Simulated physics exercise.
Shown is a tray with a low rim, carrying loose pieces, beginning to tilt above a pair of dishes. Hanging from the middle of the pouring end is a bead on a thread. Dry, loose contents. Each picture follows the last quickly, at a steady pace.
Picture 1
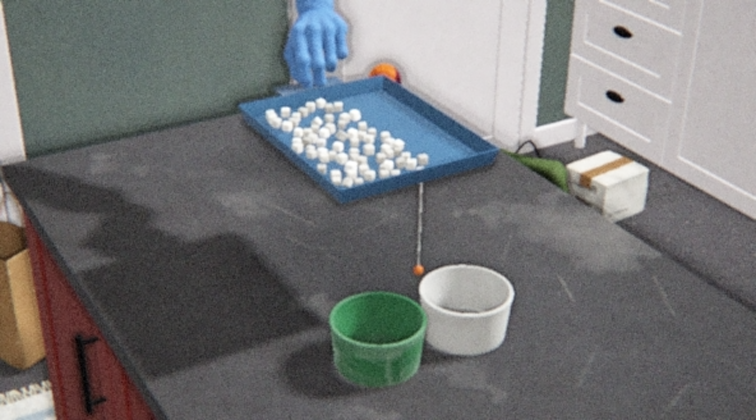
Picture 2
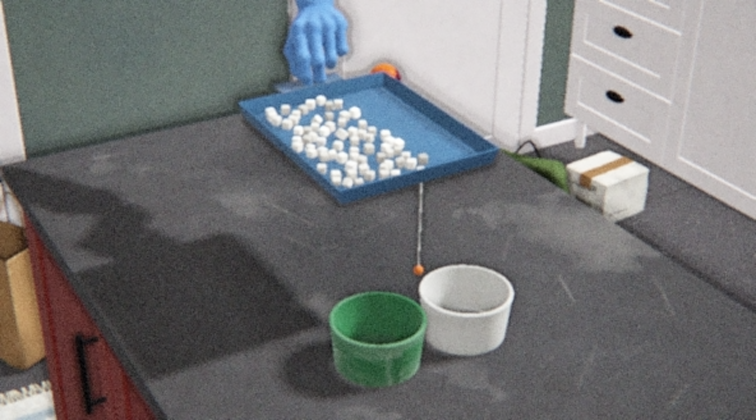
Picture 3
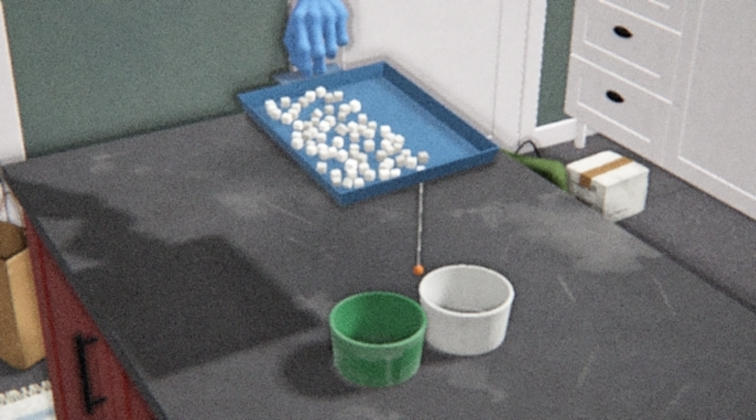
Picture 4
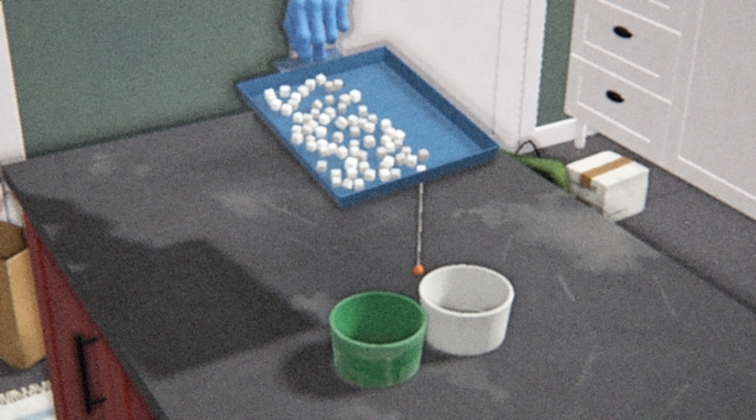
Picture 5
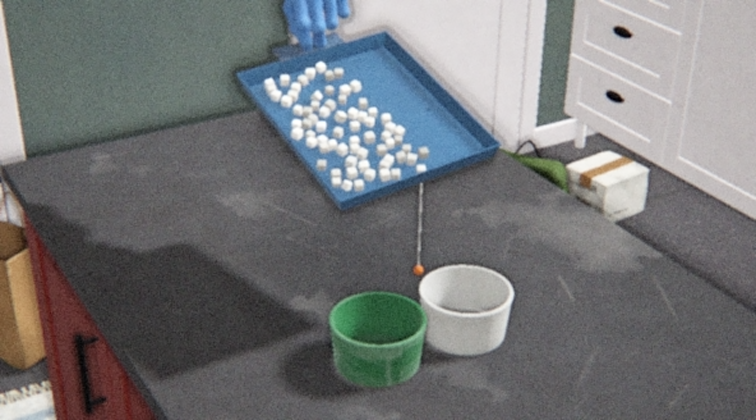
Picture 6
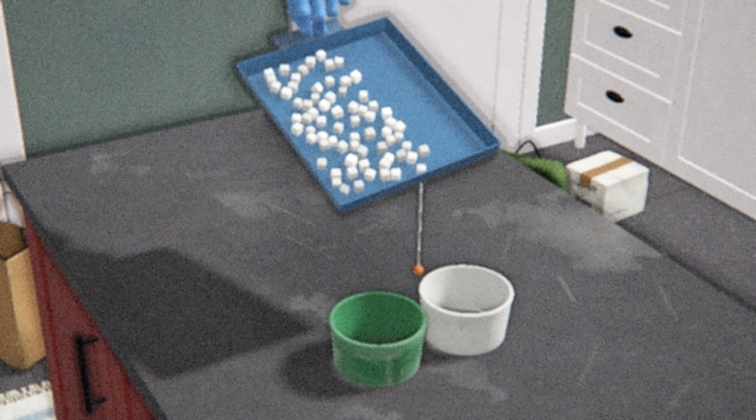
A blue tray of white cubes tilts gradually toward its near left corner, above two dishes.
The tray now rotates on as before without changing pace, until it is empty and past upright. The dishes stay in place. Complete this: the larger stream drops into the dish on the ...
... left.
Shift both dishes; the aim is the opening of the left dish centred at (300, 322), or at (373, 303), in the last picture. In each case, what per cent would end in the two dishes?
You'd see roughly 70 per cent first and roughly 60 per cent second.
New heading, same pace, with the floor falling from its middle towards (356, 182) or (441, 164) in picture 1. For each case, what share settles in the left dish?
40 %, give or take, and then 0 %.
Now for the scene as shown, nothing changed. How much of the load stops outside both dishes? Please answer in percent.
Roughly 40 percent of the load.
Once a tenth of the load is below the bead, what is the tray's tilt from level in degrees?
Roughly 110 degrees from level.
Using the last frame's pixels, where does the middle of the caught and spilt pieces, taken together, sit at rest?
Once nothing moves, the middle sits near (365, 359).
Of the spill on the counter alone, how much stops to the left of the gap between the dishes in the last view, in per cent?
Close to 90 %.
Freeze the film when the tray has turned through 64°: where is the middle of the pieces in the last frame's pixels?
Roughly (351, 172).
Just after the last frame, tray tipped steeply; every one on the tray.
A moment on, tray tipped past a quarter turn; almost all on the tray; just a few in the left dish; about a tenth outside both; just a few in the air.
Further on, tray tipped past a quarter turn; roughly two thirds in the left dish; roughly a third outside both.
When it is over, tray tipped past a quarter turn; roughly two thirds in the left dish; not one in the right dish; roughly a third outside both.
